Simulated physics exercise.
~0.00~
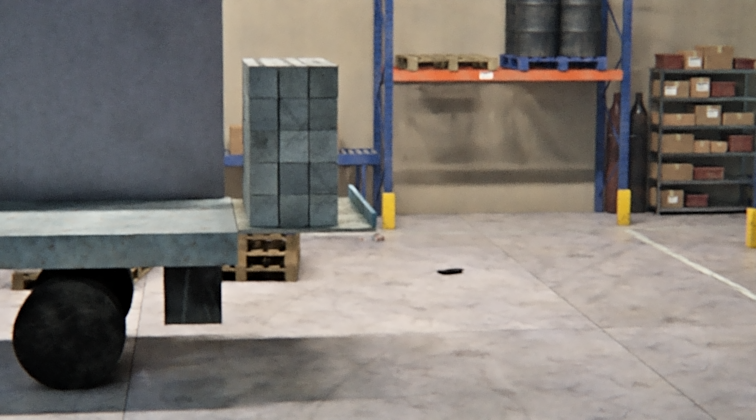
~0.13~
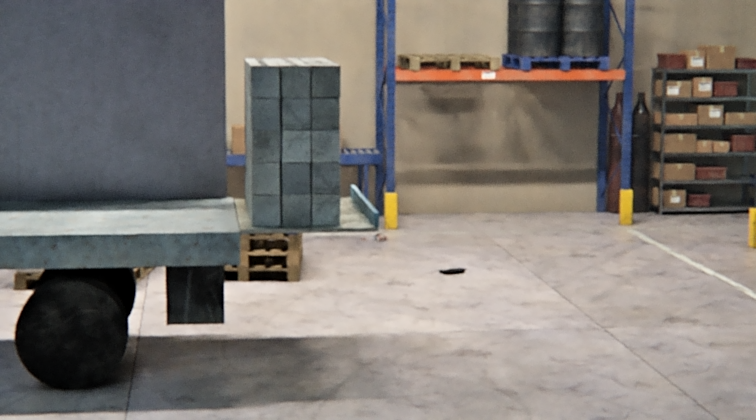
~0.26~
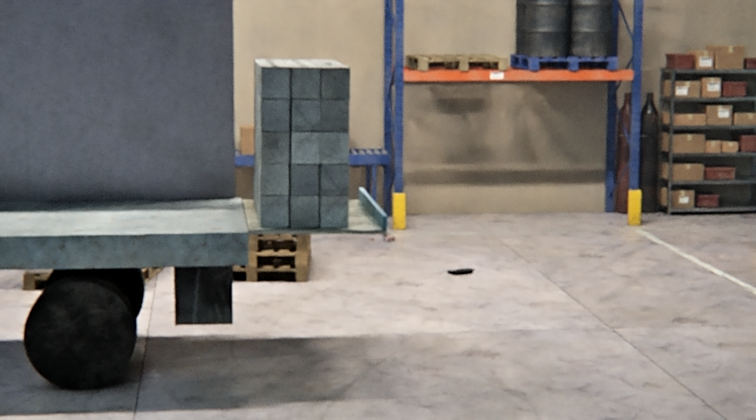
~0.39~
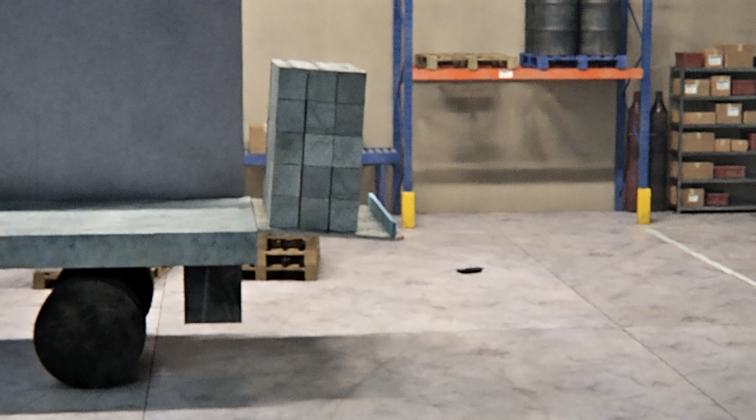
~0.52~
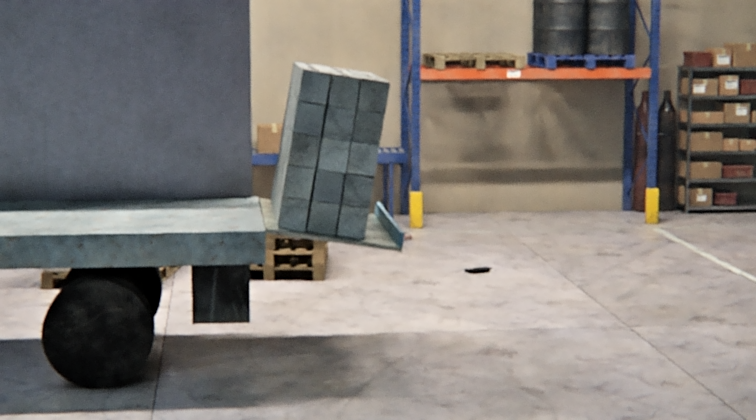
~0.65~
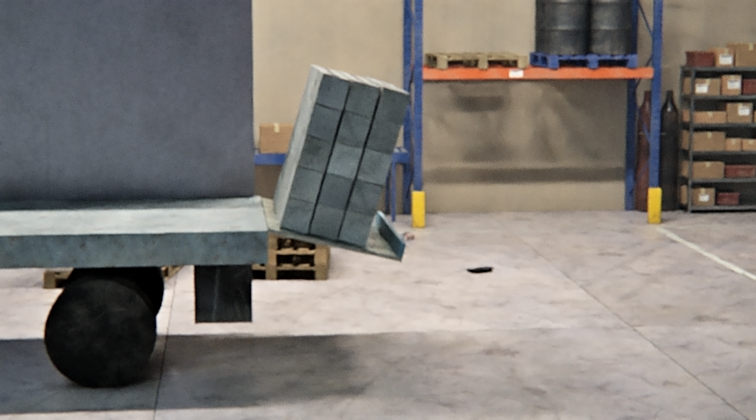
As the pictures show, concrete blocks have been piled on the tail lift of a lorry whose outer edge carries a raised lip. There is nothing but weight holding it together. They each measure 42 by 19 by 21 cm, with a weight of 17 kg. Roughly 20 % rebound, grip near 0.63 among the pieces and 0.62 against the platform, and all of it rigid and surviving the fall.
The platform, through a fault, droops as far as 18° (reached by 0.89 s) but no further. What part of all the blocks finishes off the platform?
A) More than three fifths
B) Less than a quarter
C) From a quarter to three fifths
Option A: More than three fifths.
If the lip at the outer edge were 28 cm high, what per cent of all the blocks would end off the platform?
I'd say 40 % in that case.
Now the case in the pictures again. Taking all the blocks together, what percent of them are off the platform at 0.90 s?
By then 0 %.
After 0.90 s, slope 18°; none of the 51 blocks off the platform, 51 disturbed.
After 1.24 s, slope 18°; 27 of the 51 blocks off the platform.
After 1.86 s, slope 18°; 38 of the 51 blocks off the platform.
By the end (2.7 s), slope 18°; 38 of the 51 blocks off the platform. That is 75 per cent.
